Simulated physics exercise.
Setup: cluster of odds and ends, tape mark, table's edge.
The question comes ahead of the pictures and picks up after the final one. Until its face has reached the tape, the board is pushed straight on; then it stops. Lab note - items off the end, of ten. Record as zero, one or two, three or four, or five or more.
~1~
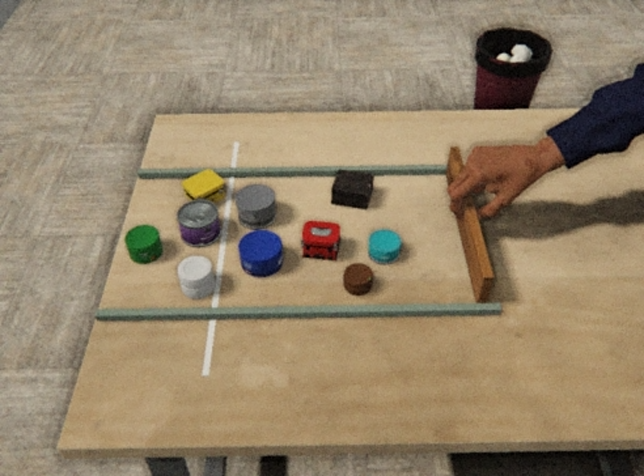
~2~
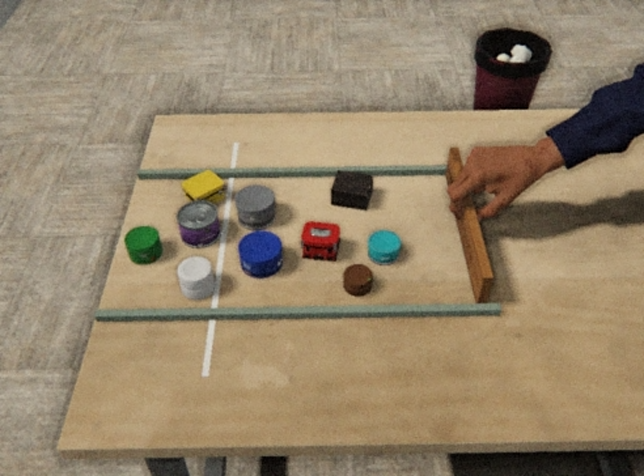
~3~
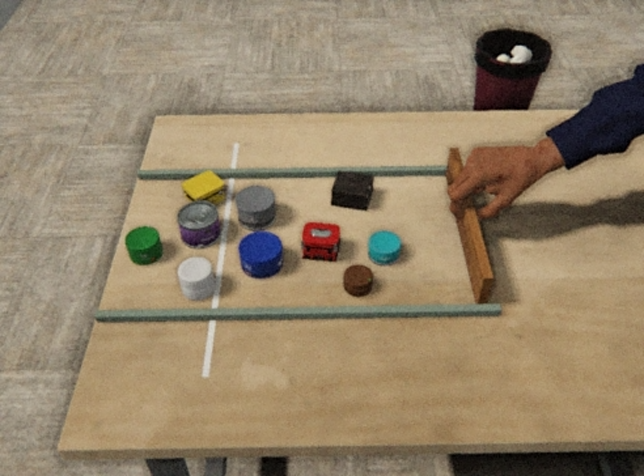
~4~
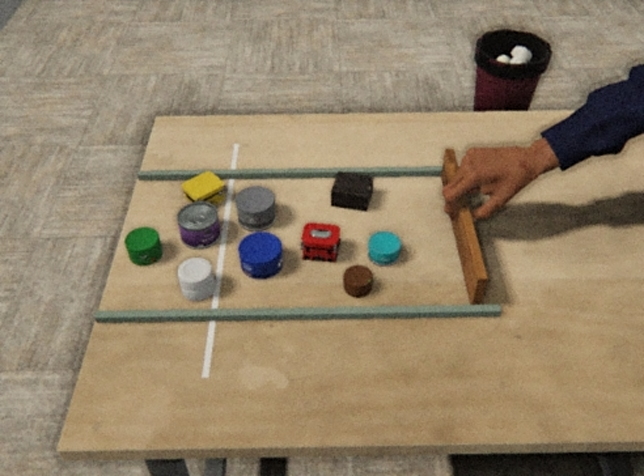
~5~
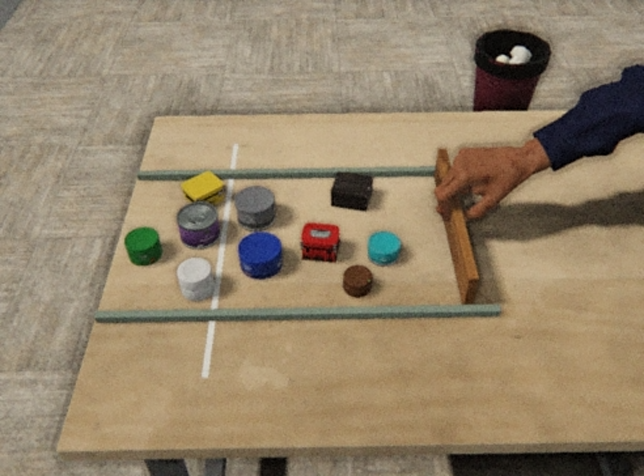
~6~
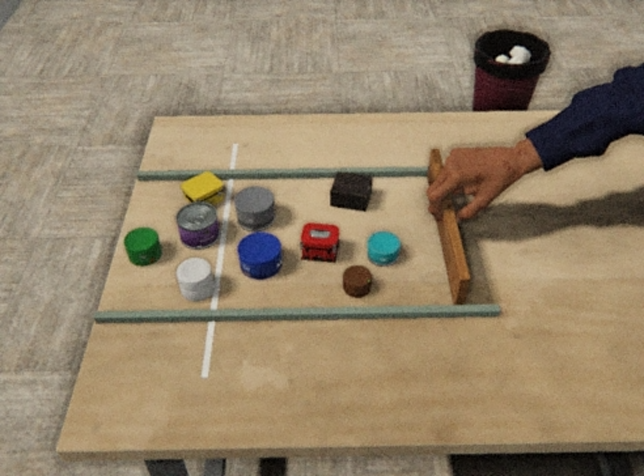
Most likely none of them will slide off.
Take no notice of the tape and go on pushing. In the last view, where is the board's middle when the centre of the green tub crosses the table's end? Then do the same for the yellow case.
First one: Around (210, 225). Other one: Around (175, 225).
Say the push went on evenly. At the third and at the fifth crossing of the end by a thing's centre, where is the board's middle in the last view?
(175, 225), later (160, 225).
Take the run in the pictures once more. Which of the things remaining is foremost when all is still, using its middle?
The green tub ends nearest.
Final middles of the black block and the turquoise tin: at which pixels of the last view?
Answer: First (209, 194), after that (205, 249).
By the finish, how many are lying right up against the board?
Tally at the end: 4.
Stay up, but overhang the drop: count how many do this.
The total comes out at 1.
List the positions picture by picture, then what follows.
In the first frame, green tub (144, 245); yellow case (204, 190); purple tin (199, 224); board (467, 220); tape (224, 238).
In the second frame, yellow case (204, 191); grey pot (256, 207).
In the third frame, purple tin (199, 225); red case (321, 242).
In the fourth frame, green tub (144, 247); turquoise tin (384, 249).
In the fifth frame, yellow case (204, 192); black block (352, 191).
In the sixth frame, green tub (143, 247); yellow case (203, 192); purple tin (198, 226); board (446, 222); tape (223, 240).
A little later, none off yet; green tub at rest near (143, 247); yellow case at rest near (203, 192); purple tin at rest near (198, 226).
When it is over, the number that fall off is zero.
